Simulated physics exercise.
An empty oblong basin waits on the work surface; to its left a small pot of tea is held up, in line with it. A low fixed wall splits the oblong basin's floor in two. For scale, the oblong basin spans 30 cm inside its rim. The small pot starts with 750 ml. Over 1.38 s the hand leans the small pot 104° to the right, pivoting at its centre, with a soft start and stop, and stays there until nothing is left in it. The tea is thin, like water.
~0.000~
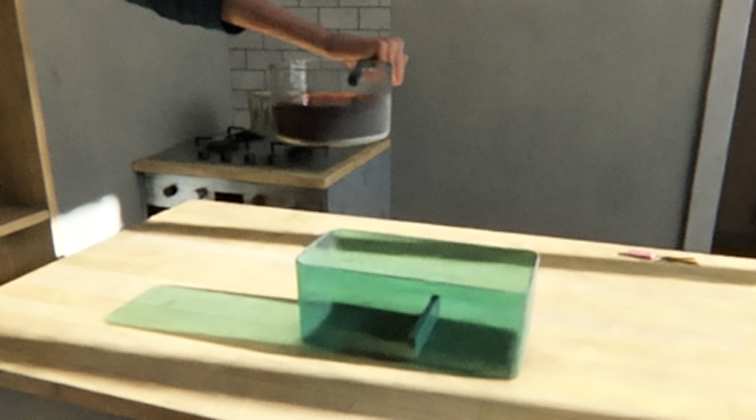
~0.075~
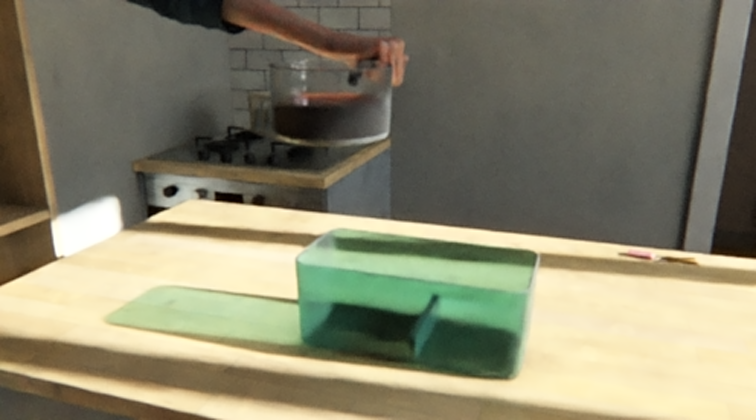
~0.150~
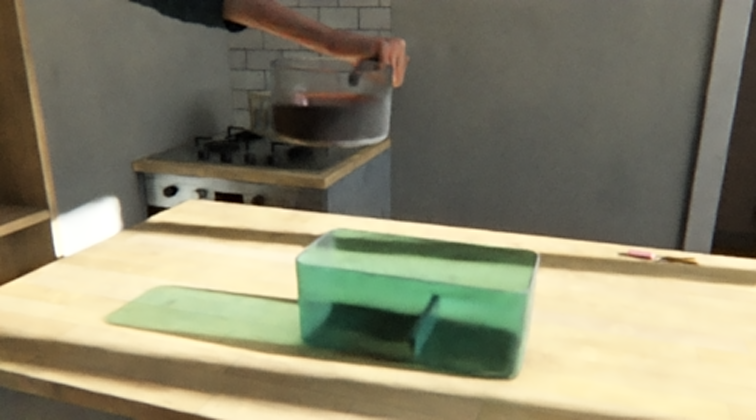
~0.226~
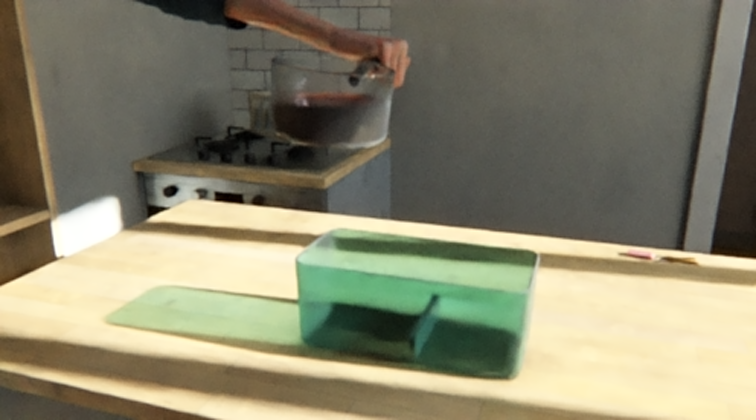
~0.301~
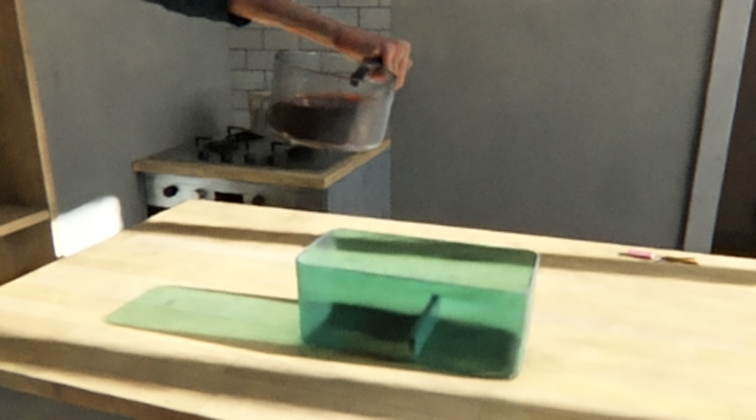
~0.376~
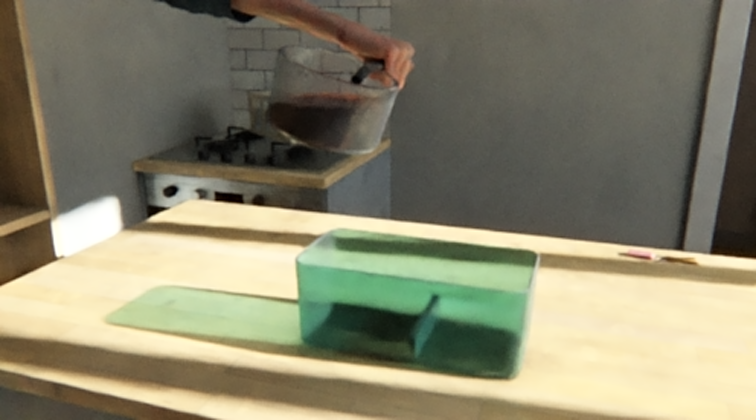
A sunlit kitchen with grey walls, white tiles and a stove is seen from slightly above a pale wooden work surface. An oblong green see-through basin sits on it beside a flat green panel, while behind, above the stove, a hand holds a clear pot of dark reddish-brown tea. The hand slowly leans the pot a little to the right, and the view stays still.
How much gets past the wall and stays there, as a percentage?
The far part has some 61 per cent.
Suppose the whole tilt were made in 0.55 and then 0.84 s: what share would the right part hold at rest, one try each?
In turn about 45 and 55 per cent.
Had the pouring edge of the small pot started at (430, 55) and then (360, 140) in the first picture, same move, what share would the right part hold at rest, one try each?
First 85, then 10 per cent.
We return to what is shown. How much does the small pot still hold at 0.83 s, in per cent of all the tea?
Some 72 per cent.
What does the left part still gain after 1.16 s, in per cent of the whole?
Near 30 in a hundred.
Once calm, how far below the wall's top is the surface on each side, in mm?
Some 20 mm on the left and 8 mm on the right.
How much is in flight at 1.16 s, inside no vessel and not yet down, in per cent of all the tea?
About 20 per cent.
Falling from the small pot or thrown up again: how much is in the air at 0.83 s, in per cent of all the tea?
Some 26 per cent.
By 0.83 s the tilt is 68° and 73 per cent is still to pour, 1 is left of the wall and 1 right of it.
By 1.16 s the tilt is 98° and 20 per cent is still to pour, 9 is left of the wall and 51 right of it.
By 1.50 s the tilt is 104° and 1 per cent is still to pour, 29 is left of the wall and 66 right of it.
By 1.88 s the tilt is 104° and 0 per cent is still to pour, 38 is left of the wall and 61 right of it.
At rest 39 per cent lies left of the wall, 61 right of it and 1 outside.
